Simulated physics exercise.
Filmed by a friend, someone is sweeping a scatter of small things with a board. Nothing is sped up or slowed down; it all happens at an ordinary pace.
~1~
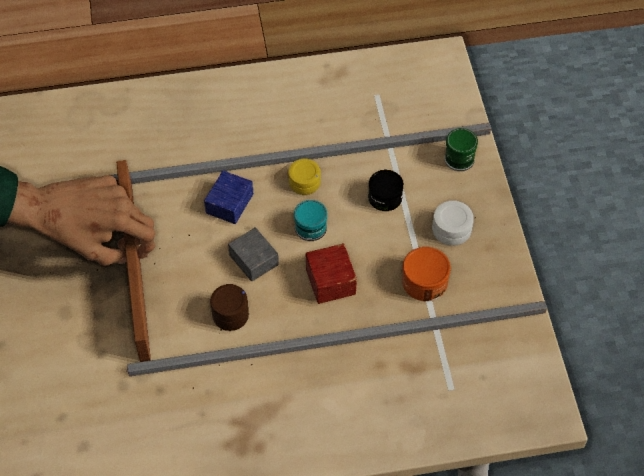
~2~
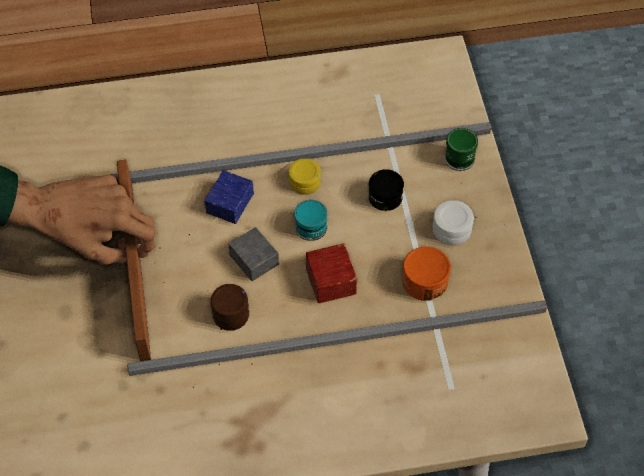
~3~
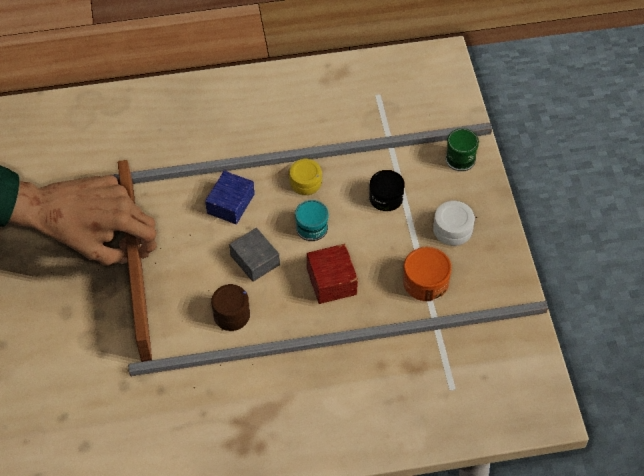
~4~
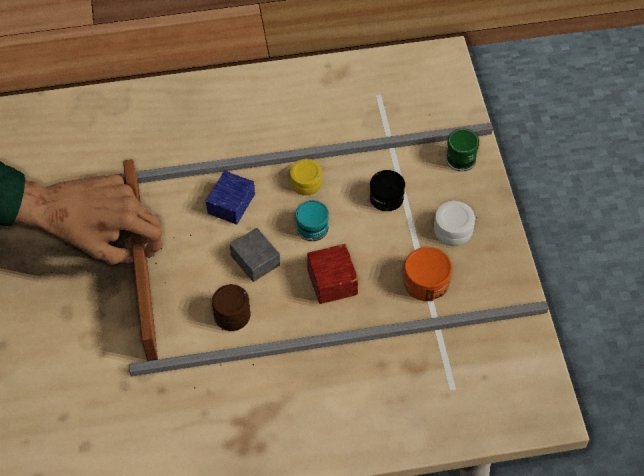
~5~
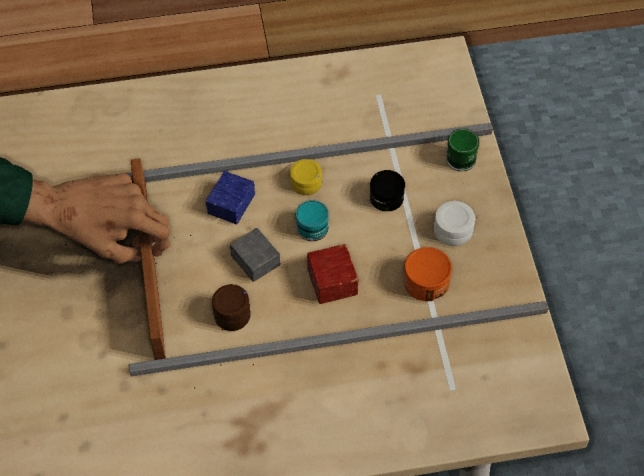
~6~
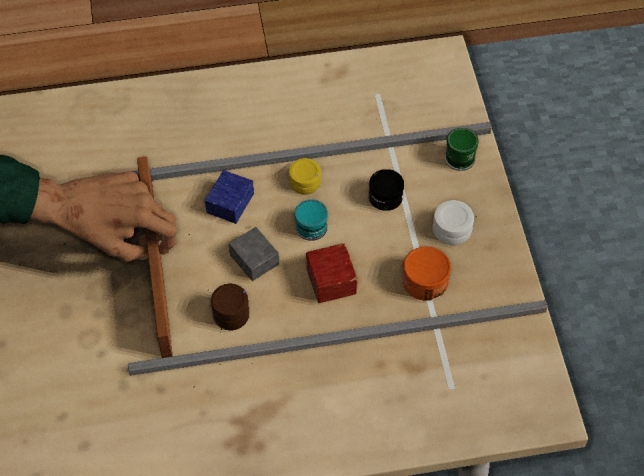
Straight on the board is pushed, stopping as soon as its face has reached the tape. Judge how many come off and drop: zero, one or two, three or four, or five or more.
Zero come off.
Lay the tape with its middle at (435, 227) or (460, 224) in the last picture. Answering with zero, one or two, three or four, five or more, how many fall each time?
Either one or two; just one or two.
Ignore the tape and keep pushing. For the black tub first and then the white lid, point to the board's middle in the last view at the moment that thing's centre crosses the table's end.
For the black tub, about (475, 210); for the white lid, about (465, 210).
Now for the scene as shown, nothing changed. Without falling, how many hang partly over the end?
Counting them gives 1.
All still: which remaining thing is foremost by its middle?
The foremost one is the orange tub.
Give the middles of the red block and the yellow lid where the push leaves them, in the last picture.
The red block ends up near (476, 255), and the yellow lid near (444, 157).
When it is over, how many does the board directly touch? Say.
4 of them.
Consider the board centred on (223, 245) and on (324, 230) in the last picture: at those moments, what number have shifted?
Tally at point one: 2; at point two: 7.
A little later, none off yet; green tin at rest near (461, 149); white lid at rest near (453, 223); orange tub at rest near (426, 274).
Next, none off yet; green tin at rest near (461, 149); white lid at rest near (453, 223); orange tub shifted about its own width near (475, 266).
When it is over, the number that fall off is zero.
